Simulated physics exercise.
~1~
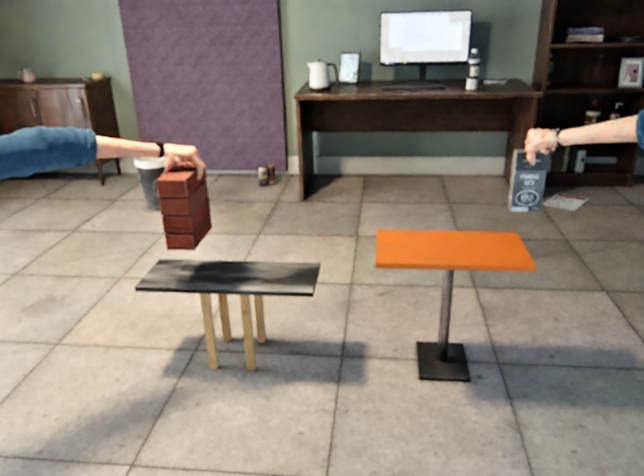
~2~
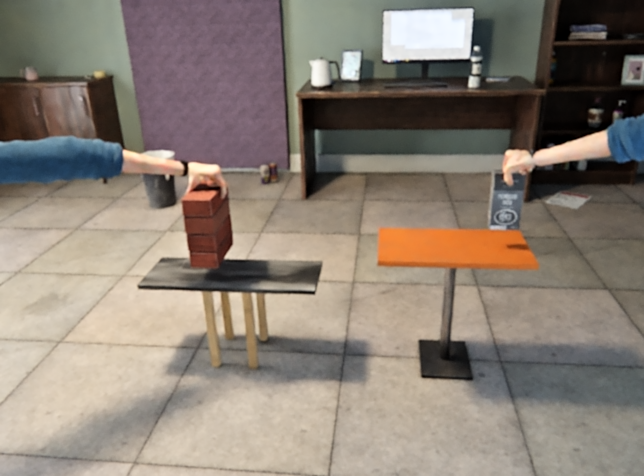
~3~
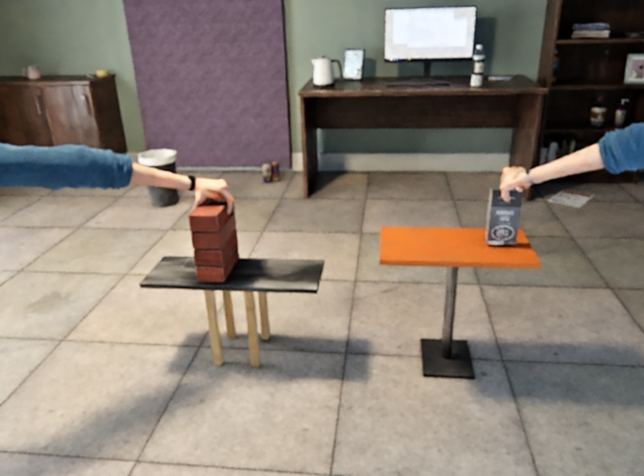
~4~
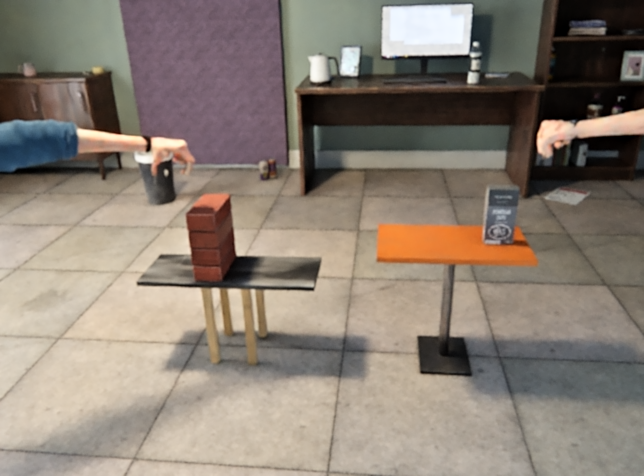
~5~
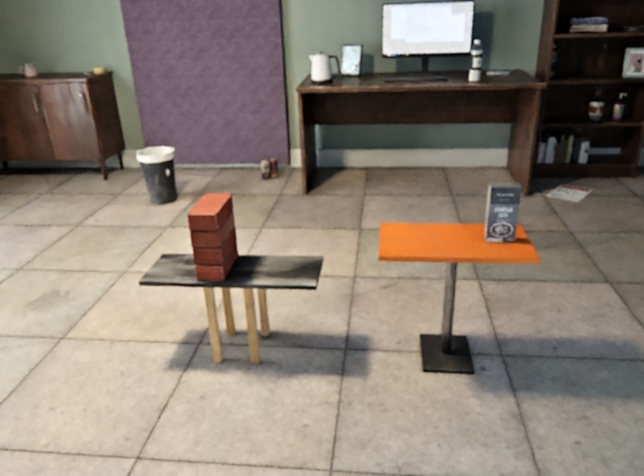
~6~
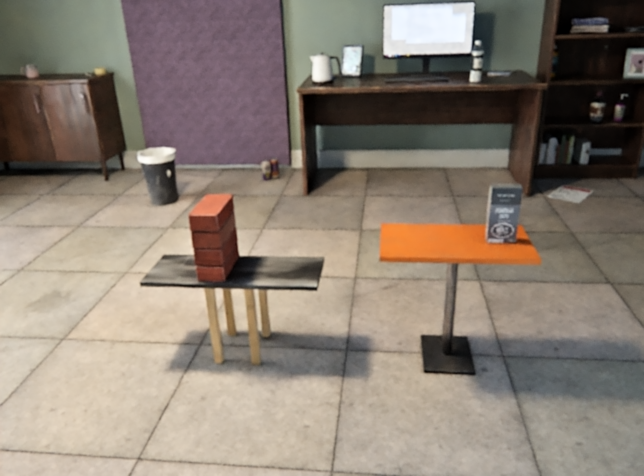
Two hands lowered a stack of red bricks onto a small black table on the left and a grey packet onto an orange table on the right, then let go and drew away, leaving both tables standing steady with their loads.
